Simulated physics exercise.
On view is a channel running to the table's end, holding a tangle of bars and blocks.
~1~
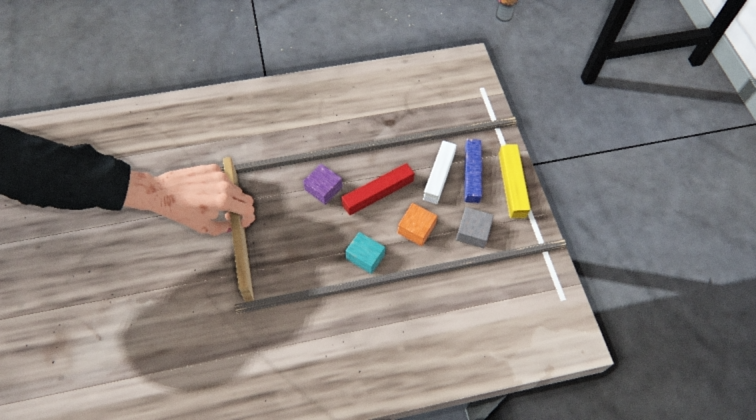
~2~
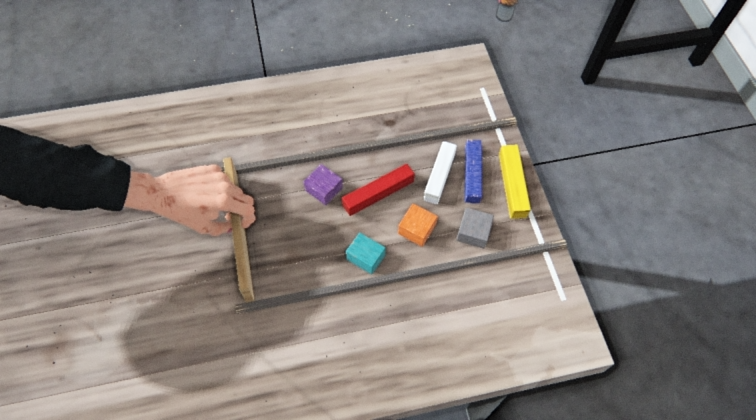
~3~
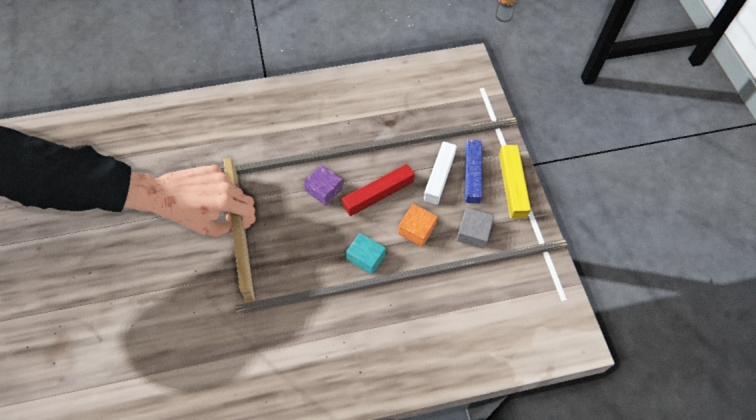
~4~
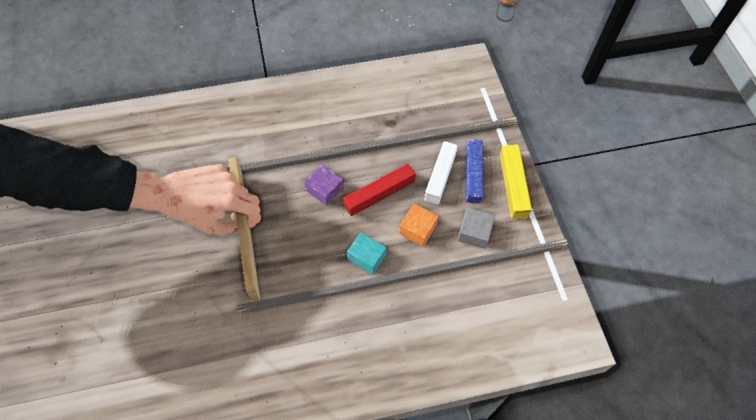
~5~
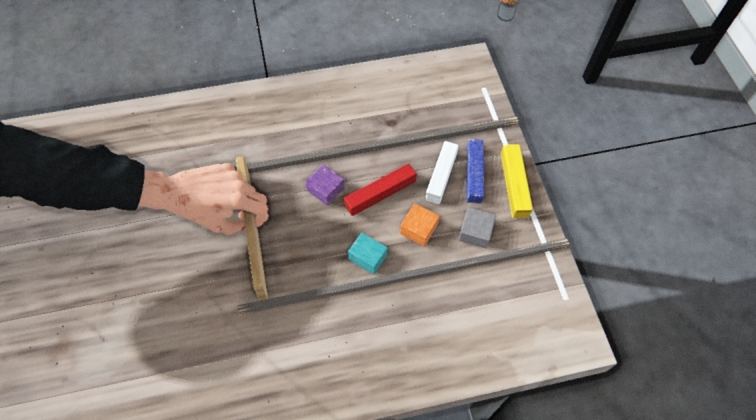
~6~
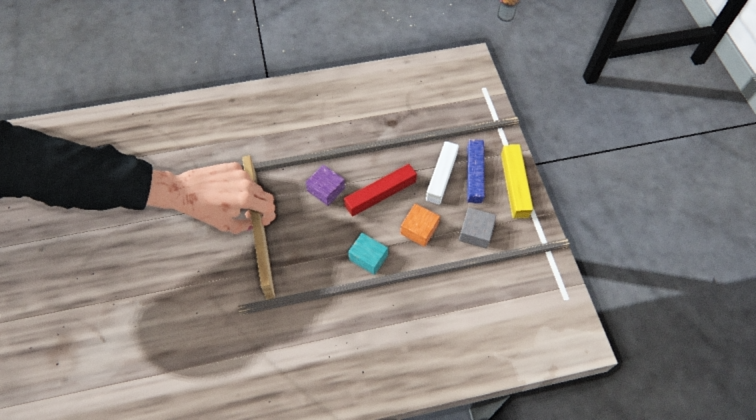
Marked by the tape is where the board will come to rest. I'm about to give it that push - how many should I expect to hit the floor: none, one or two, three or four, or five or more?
Expect five or more.
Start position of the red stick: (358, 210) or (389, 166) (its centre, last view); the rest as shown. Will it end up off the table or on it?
First spot: It comes off; second spot: It comes off.
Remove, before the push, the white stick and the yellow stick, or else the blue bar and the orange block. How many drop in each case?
Going first to second: 3 and 4.
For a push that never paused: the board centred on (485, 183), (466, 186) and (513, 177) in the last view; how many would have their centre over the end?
The counts would come out as 1, 0 and 4.
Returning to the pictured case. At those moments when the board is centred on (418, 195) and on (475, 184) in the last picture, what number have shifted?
At that stage 6; at the next, 8.
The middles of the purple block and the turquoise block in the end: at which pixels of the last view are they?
Positions - first (524, 136), then (554, 226).
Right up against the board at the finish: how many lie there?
The count in contact is 2.
Early on, none off yet; yellow stick at rest near (517, 181); blue bar at rest near (476, 171); grey block at rest near (477, 228).
A while later, none off yet; yellow stick moving near (523, 182); blue bar travelled a little near (497, 172); grey block travelled about its own width near (499, 225).
Finally, the number that fall off is five or more; lost, red stick, orange block, white stick, grey block, blue bar and yellow stick.
